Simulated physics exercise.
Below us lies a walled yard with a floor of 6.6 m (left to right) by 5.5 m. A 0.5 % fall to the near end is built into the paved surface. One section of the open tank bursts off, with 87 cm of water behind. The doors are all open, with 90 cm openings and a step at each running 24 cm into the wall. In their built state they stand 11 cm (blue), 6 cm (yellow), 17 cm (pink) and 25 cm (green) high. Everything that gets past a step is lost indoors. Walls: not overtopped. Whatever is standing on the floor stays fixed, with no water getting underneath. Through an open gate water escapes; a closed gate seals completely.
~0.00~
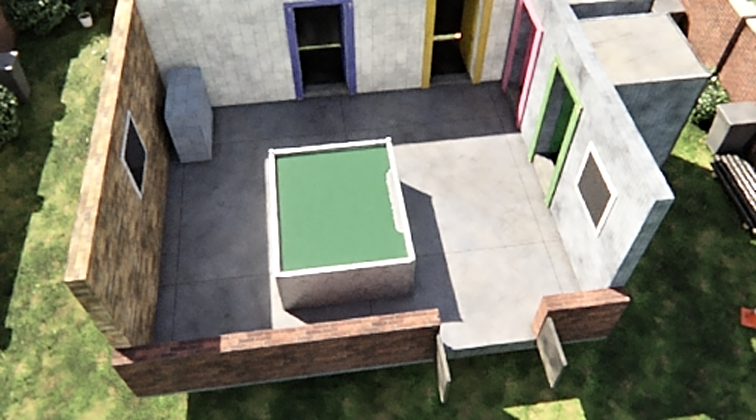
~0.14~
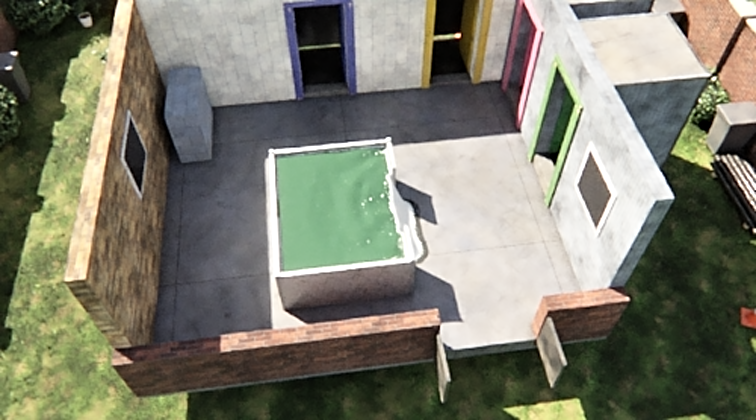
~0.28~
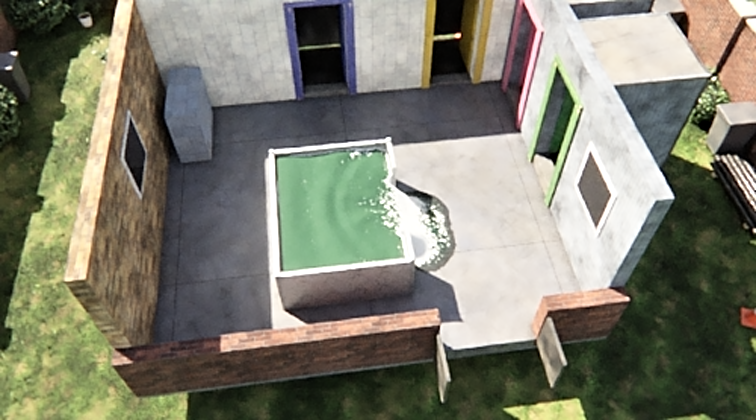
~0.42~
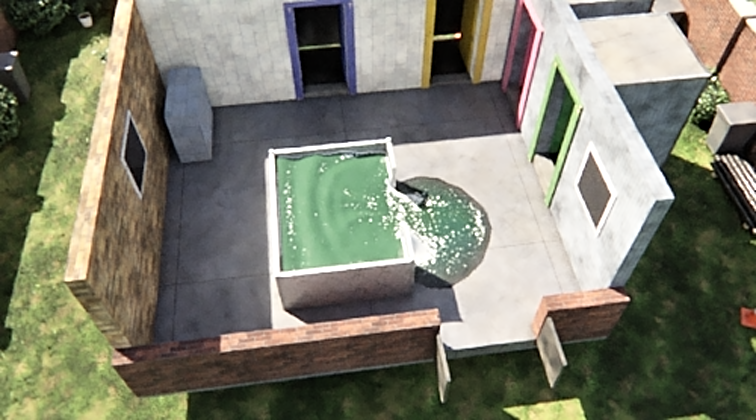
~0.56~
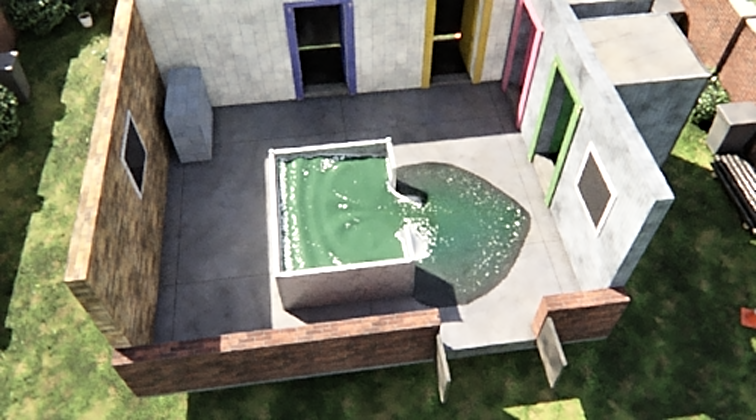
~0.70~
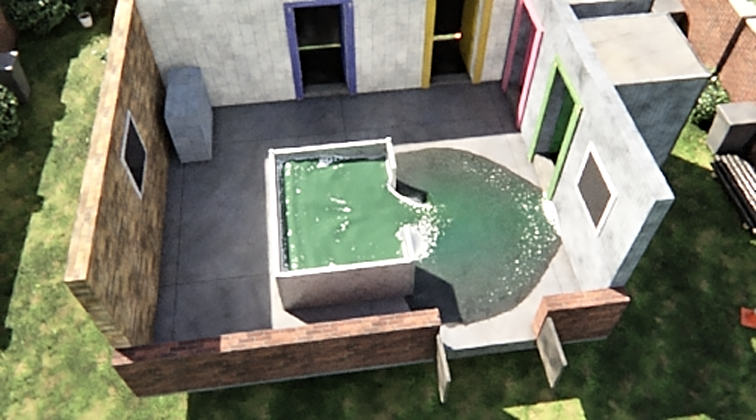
We see a walled yard with an open tank of green water; a section of its right side gives way, and water pours through the gap, spreading across the paved floor toward the right wall while the tank's surface ripples and lowers.
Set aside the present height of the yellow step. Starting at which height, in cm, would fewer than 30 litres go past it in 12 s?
Starting at roughly 19 cm.
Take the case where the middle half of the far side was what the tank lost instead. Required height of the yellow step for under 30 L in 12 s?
Some 8.5 cm.
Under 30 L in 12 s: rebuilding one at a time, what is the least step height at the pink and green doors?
You'd want about 14.0 centimetres at pink and about 32 centimetres at green.
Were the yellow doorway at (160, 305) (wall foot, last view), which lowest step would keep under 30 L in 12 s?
Roughly 9.5 cm.
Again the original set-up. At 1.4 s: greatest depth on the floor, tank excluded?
Roughly 54 cm.
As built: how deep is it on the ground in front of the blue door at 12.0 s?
About 3.5 centimetres deep.
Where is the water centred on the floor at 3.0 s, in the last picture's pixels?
Near (427, 221).
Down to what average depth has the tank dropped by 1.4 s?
Around 56 cm on average.
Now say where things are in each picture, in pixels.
The open tank at (338, 205) is whole and still, 87 cm deep; the yellow door at (455, 44) is dry, in the first frame.
Water pours out at (397, 221) and has run 0.4 m, to (424, 253); about 10 cm deep outside, 87 cm at the back, in the second frame.
Water pours out at (397, 222) and has run 0.9 m, to (450, 241); about 14 cm deep outside, 87 cm at the back, in the third frame.
The gap is at (397, 222), the front 1.5 m out at (483, 216); the back of the open tank holds 82 cm, in the fourth frame.
Water pours out at (397, 222) and has run 2.2 m, to (526, 226); about 7 cm deep outside, 73 cm at the back, in the fifth frame.
The gap is at (397, 222), the front 2.7 m out at (559, 237); the back of the open tank holds 75 cm; 1.9 m in a straight line remain to the yellow door at (455, 44), in the sixth frame.
After 1.4 s water covers 30 % of the floor, deepest (54 cm) near (585, 317); it has not reached the yellow door.
After 3.0 s water covers 45 % of the floor, deepest (34 cm) near (581, 307); 21 cm at the yellow door, 46 litres in over its 6 cm step.
After 12.0 s water covers 100 % of the floor, deepest (16 cm) near (164, 370); 7 cm at the yellow door, 355 litres in over its 6 cm step.
At the yellow door as built, the water arrived by 2.1 s and peaked near 21 cm at 2.8 s.
Run again over the same 12 s with other heights there, 72 litres in over 15.5 cm, 16 litres over 21 cm. The limit of 30 litres is kept from about 19 cm up.
